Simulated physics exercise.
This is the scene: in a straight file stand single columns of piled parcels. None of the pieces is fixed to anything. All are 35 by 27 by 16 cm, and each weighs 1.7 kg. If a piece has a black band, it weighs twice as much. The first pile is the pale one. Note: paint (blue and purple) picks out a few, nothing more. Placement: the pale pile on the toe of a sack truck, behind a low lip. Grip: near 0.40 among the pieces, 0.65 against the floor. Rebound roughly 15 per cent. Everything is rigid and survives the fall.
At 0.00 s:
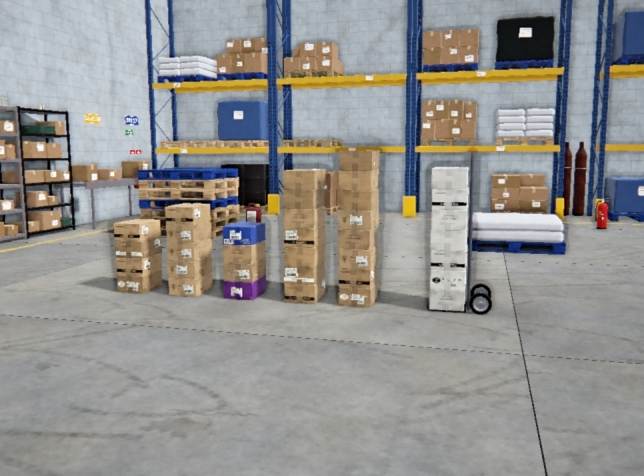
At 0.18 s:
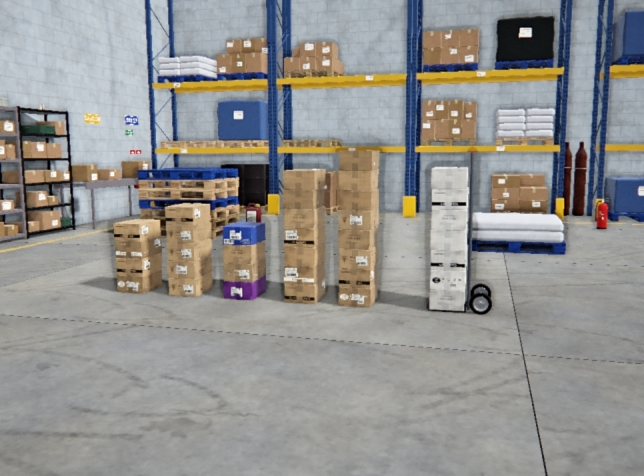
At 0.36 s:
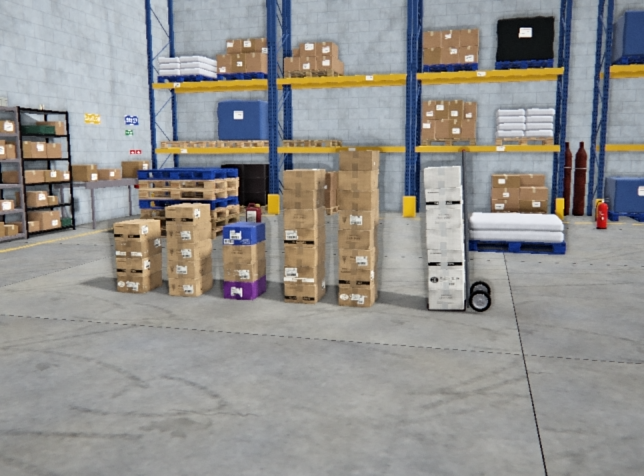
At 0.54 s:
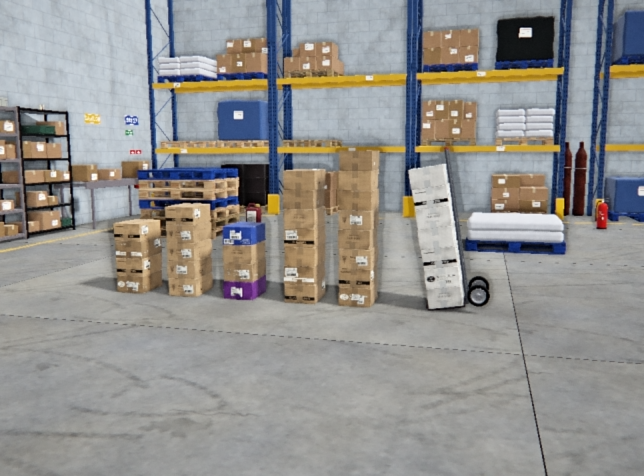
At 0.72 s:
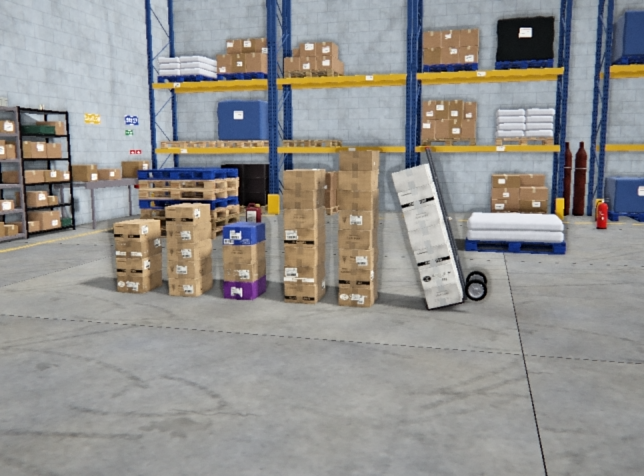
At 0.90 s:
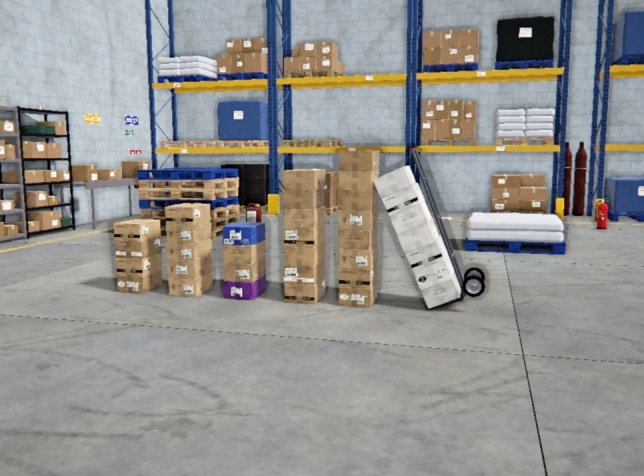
The clip shows a row of stacked boxes on a warehouse floor, where a sack truck at the right end tilts steadily to the left with its tall pale stack, while the brown, blue and purple boxes remain still.
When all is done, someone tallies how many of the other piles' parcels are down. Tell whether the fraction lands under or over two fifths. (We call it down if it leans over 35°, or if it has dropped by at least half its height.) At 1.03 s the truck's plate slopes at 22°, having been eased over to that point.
The two-fifths line is crossed.
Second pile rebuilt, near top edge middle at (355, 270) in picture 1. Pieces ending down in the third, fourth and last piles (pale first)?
Result: Third pile 0, fourth pile 0, last pile 0.
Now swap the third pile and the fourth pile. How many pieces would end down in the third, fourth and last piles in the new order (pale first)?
Down tally in the new order: Third = 4, fourth = 5, last = 4.
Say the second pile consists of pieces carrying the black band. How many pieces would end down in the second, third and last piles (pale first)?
In that case the second pile has 0 down, the third 0, the last 0.
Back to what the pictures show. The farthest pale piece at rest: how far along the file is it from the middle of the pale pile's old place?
Some 110 centimetres along the file.
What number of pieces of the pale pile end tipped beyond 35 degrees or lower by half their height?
Count: 7 pale pieces.
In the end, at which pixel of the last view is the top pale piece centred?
Close to (317, 238).
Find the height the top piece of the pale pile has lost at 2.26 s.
Roughly 20 cm lower.
Around 2.26 s, 7 of the pale pile down; none of the 28 other parcels down, 15 disturbed.
Around 3.14 s, 7 of the pale pile down; 15 of the 28 other parcels down; purple parcel tipped 29°; blue parcel tipped 20°, 7 cm lower.
Finally (4.9 s), 7 of the pale pile down; 26 of the 28 other parcels down; blue parcel tipped 52°, 22 cm lower; purple parcel tipped 30°. That is 93 per cent. Seen by the last camera, middles, blue parcel near (174, 255), purple parcel near (238, 280).
